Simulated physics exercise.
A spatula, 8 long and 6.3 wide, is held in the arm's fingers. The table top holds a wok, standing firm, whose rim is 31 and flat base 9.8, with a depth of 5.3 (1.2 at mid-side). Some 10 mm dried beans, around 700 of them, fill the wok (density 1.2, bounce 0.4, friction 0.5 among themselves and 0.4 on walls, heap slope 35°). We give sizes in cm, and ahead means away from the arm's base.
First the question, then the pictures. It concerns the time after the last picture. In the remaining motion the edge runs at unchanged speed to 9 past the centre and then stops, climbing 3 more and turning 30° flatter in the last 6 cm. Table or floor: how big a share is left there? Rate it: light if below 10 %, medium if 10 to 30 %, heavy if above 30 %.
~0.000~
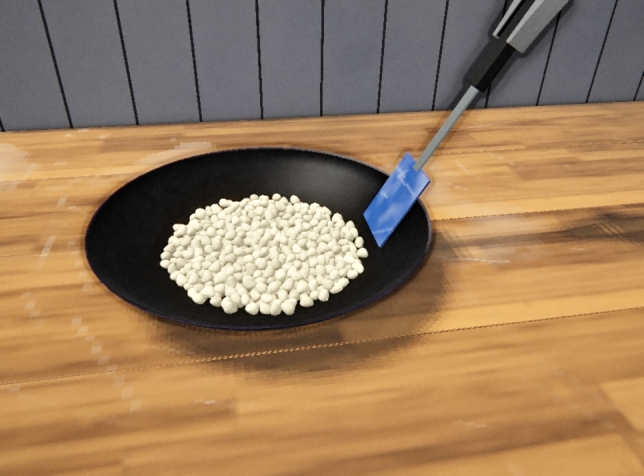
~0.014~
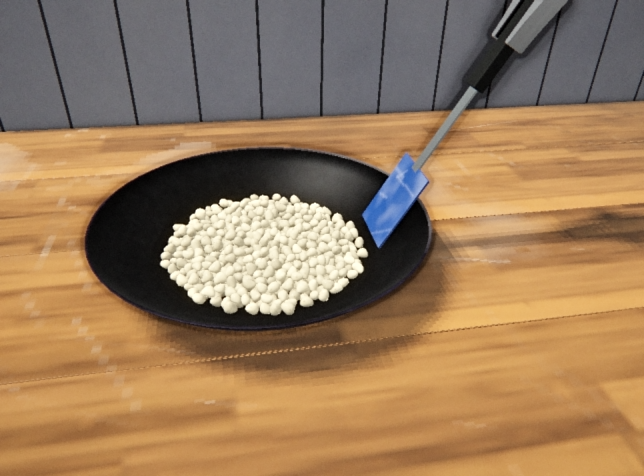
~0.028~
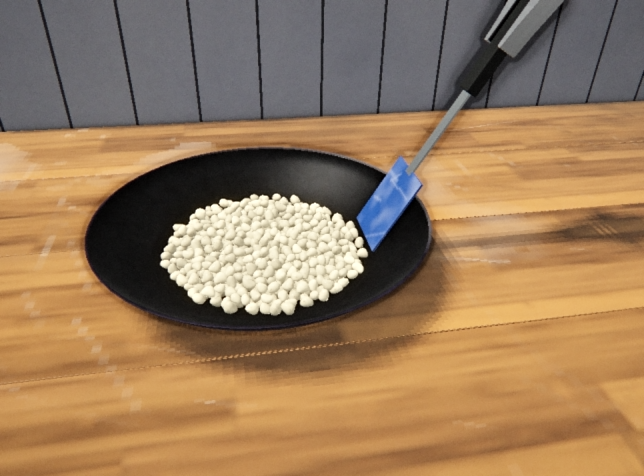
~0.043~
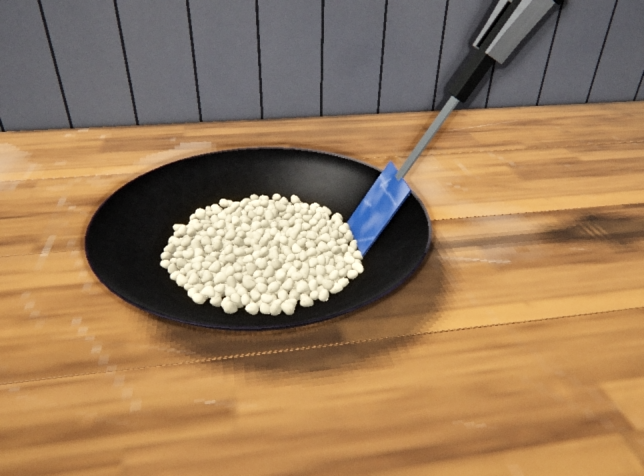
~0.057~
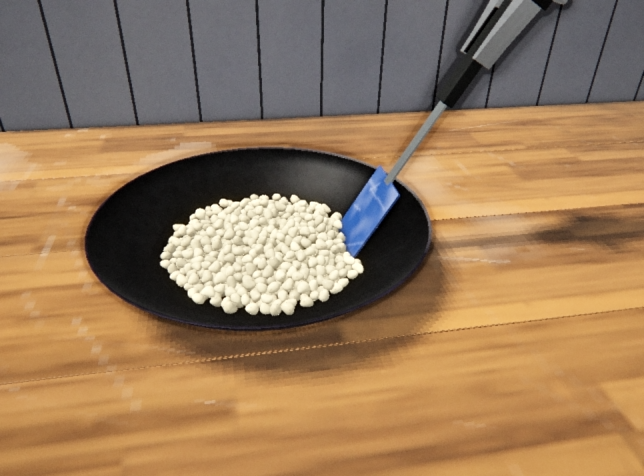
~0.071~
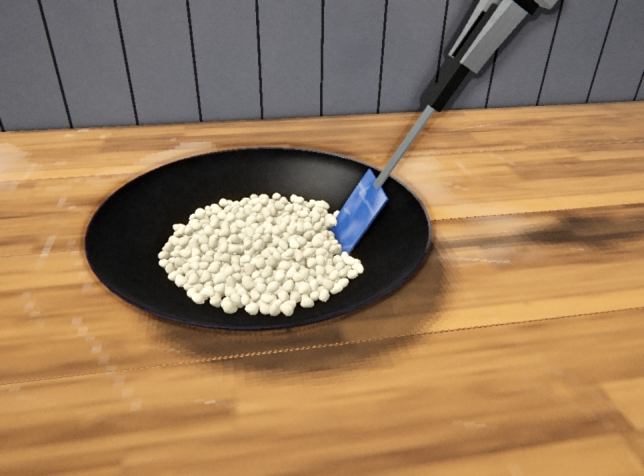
Rating: Light.
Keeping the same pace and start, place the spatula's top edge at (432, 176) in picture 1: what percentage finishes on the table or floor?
Around 5 percent ends up on the table or floor.
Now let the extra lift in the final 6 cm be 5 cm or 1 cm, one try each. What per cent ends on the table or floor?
Result, in order: Approx. 5 % and 0 %.
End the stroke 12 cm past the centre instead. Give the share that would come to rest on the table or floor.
Then roughly 20 percent would finish on the table or floor.
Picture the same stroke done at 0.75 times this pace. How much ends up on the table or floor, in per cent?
I'd put it at about 0 per cent.
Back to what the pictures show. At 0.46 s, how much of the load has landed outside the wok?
That would be near 0 per cent, give or take.
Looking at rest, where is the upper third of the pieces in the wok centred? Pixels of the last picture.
It is centred near (154, 235) in the last view.
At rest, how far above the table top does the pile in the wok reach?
Near 6.5 centimetres high.
After 0.15 s, sloping 59°, highest piece 6 above the table; 699 in the wok.
After 0.23 s, sloping 51°, highest piece 6 above the table; 699 in the wok.
After 0.46 s, sloping 29°, highest piece 6 above the table; 679 in the wok, 15 on the table or floor, 5 on the blade or in flight.
After 1.51 s, sloping 29°, highest piece 6 above the table; 677 in the wok, 22 on the table or floor.
At rest, 677 in the wok, 22 on the table or floor. That is 3 % on the table or floor.
